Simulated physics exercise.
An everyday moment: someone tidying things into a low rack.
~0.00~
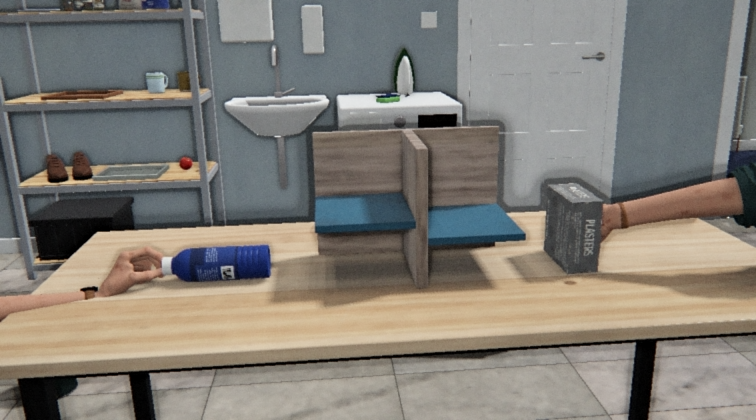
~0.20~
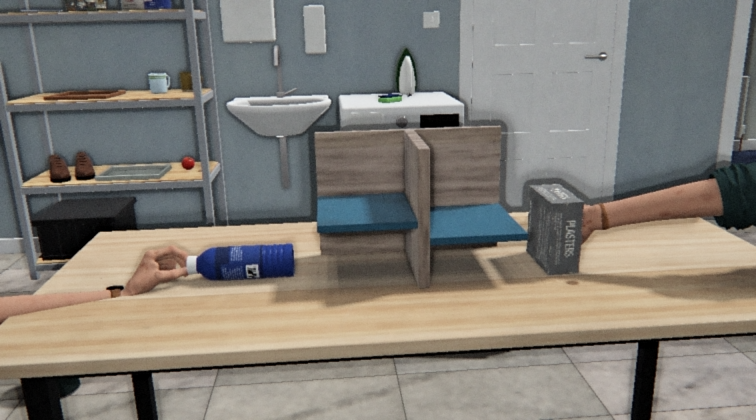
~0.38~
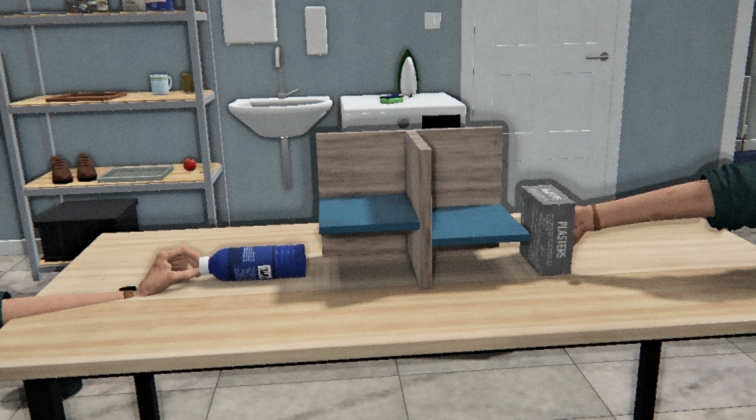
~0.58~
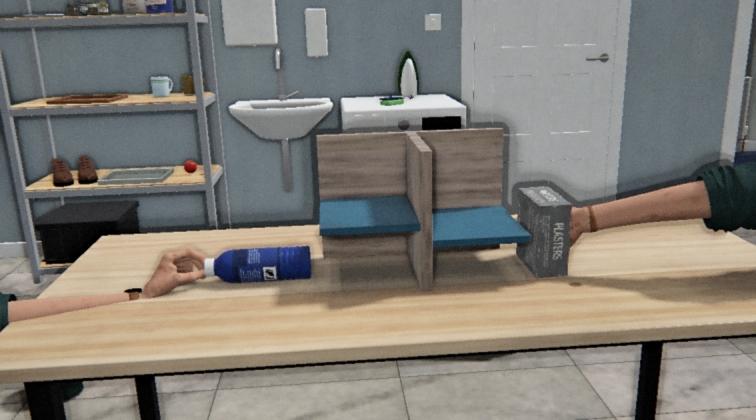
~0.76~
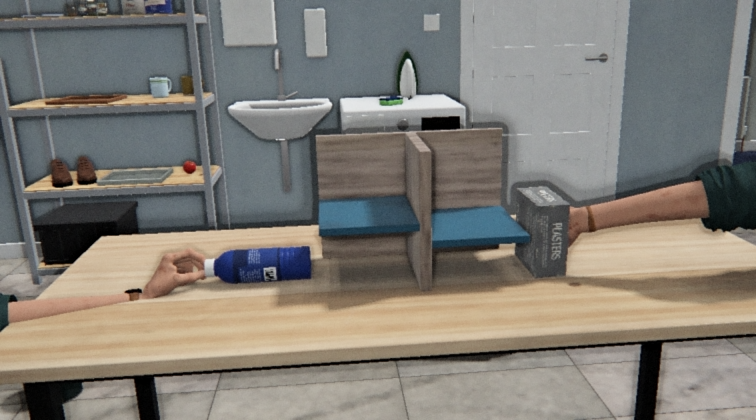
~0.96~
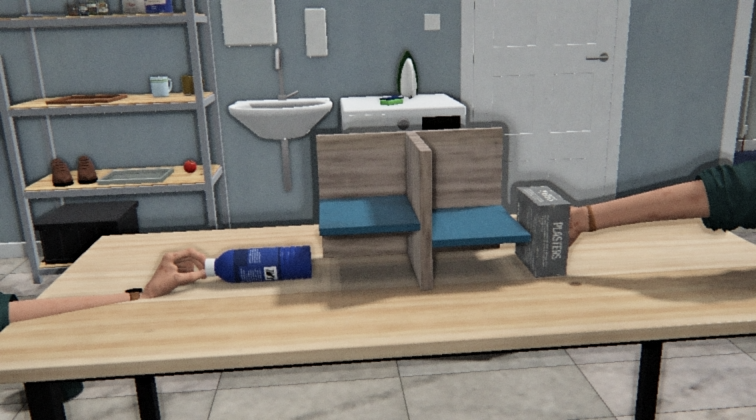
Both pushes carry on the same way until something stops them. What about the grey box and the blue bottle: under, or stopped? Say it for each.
As it turns out, the grey box is too tall; the blue bottle clears the shelf.
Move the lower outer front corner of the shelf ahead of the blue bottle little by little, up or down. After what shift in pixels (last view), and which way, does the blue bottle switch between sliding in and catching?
A shift of 28 pixels, going down.
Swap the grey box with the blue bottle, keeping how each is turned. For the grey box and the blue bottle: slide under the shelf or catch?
The grey box stops at the shelf and the blue bottle slides in.
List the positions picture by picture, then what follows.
Hands sliding the things forward; grey box (572, 227); blue bottle (217, 264); shelf (414, 205), in the first frame.
Hands sliding the things forward; blue bottle (241, 263); shelf (416, 205), in the second frame.
Hands sliding the things forward; grey box (546, 229); shelf (418, 205), in the third frame.
Hands sliding the things forward; blue bottle (258, 265); shelf (418, 207), in the fourth frame.
Hands sliding the things forward; grey box (541, 231); shelf (417, 207), in the fifth frame.
Hands sliding the things forward; grey box (541, 230); blue bottle (259, 265); shelf (418, 207), in the sixth frame.
By 1.38 s, grey box stopped at the opening near (530, 231); blue bottle sliding up to the opening near (281, 264).
By 1.84 s, grey box stopped at the opening near (530, 231); blue bottle part of the way in near (322, 262).
When it is over (2.6 s), the grey box stops at the shelf, near (530, 231); the blue bottle goes under, near (355, 259).
